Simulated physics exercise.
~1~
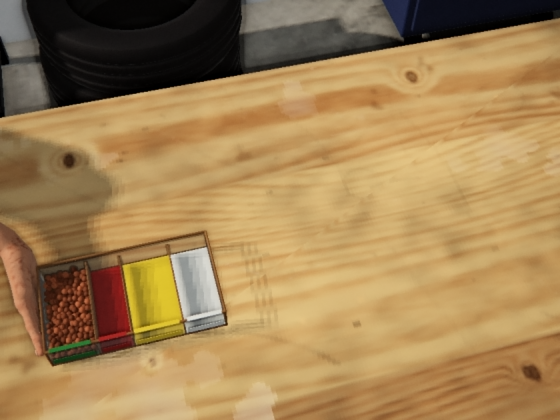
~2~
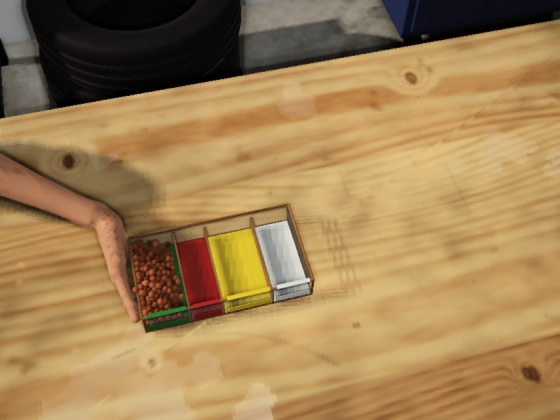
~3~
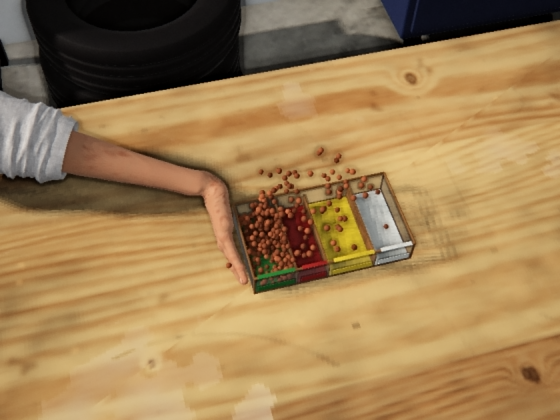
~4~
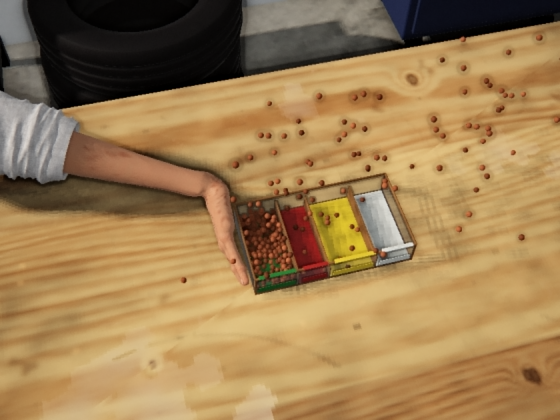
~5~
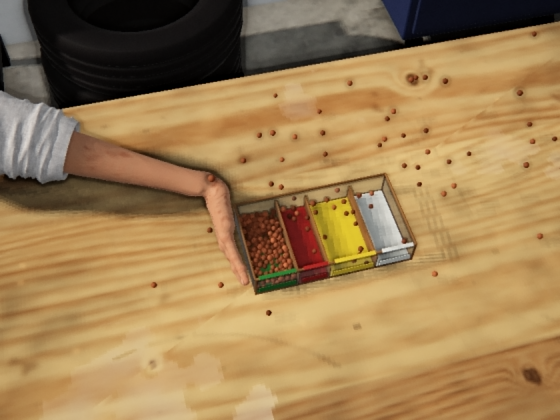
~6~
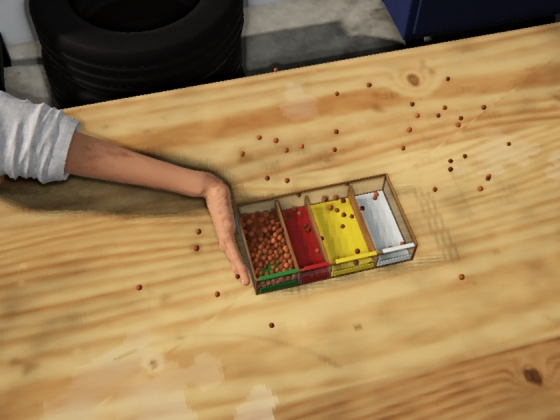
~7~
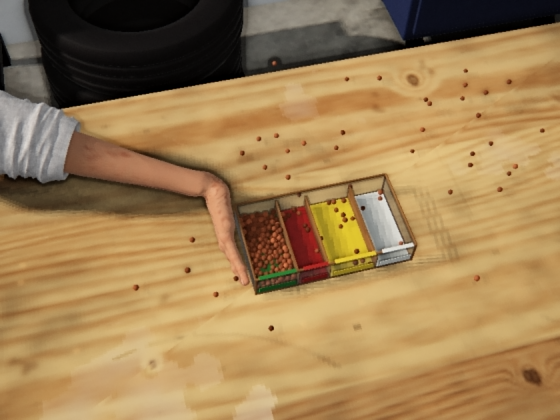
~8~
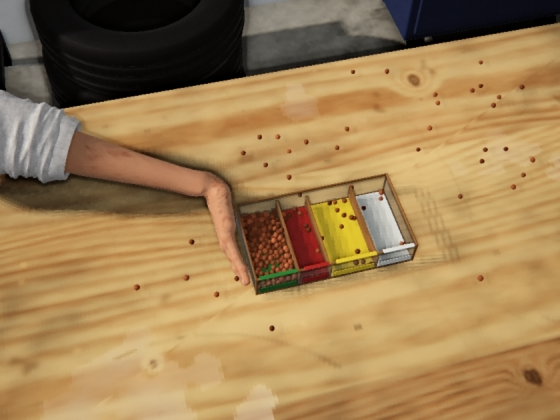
A hand slid a clear divided tray to the right across a wooden table and stopped suddenly, flinging small brown pellets over the dividers; most stayed in the green section, a few landed in the yellow, and many lay scattered across the tabletop.
